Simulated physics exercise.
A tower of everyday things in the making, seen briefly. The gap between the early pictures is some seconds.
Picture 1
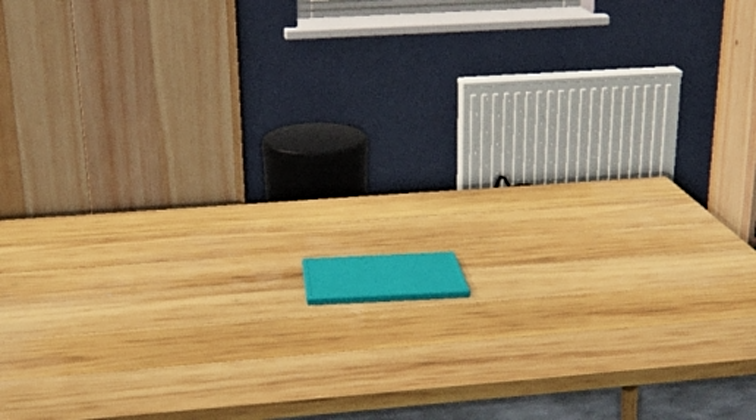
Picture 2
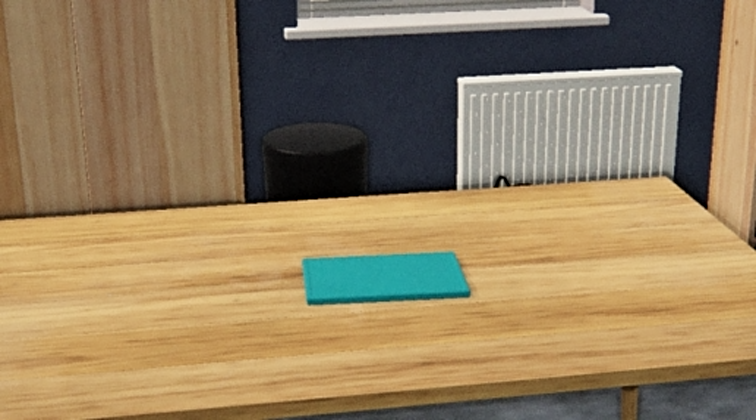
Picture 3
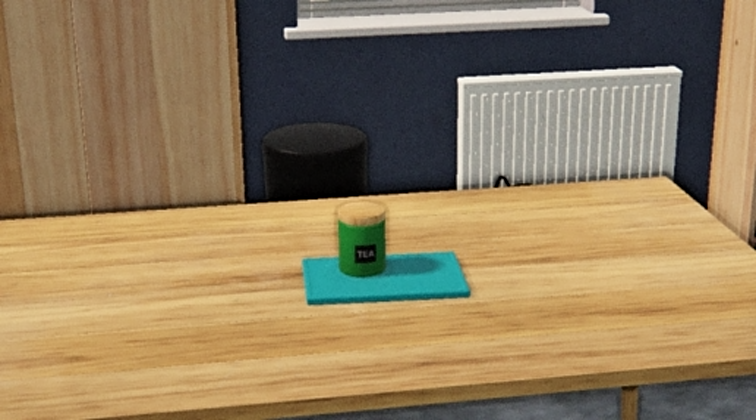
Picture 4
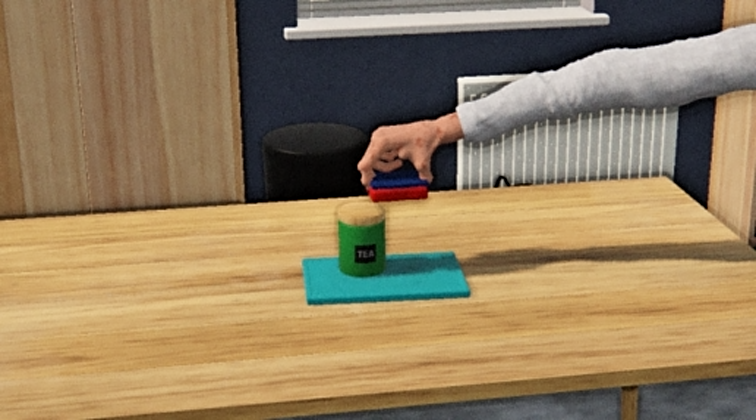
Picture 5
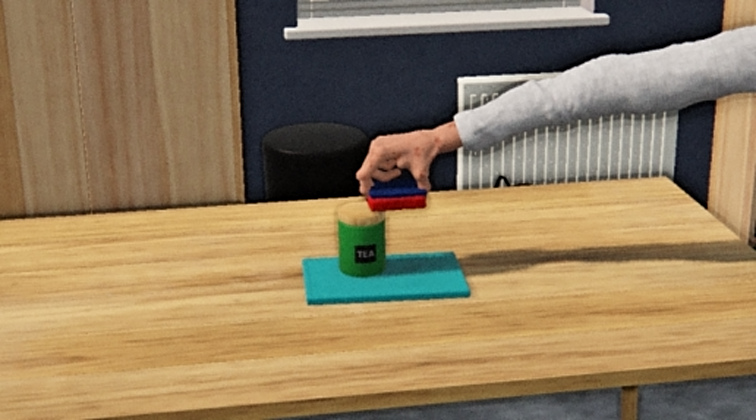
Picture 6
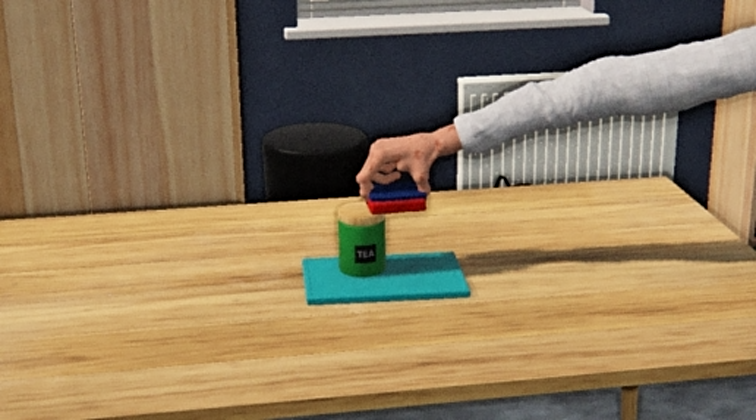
A hand in a pale grey sleeve reaches in from the right and lowers a red and blue sponge slightly onto a green tea canister, still gripping it. The canister, absent at first, stands with its wooden lid on a turquoise tray. The still camera looks slightly down on a wooden table, with a black cylinder, white radiator and dark blue wall behind.
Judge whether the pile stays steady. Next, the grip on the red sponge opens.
The pile does not stay together.
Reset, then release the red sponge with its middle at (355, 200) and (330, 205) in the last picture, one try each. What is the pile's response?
So, in case one it stays steady, and in case two it falls over.
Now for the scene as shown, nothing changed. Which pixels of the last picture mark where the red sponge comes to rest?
It ends up close to (406, 239).
Then, 0.20 s later than the last frame, red sponge now fallen.
Then, 0.30 s later than the last frame, things are still on the move.
Then, 0.90 s later than the last frame, nothing new.
When it is over, fallen, red sponge; the other 2 as before. End places, in pixels of the last picture, red sponge near (406, 239). The pile comes apart.
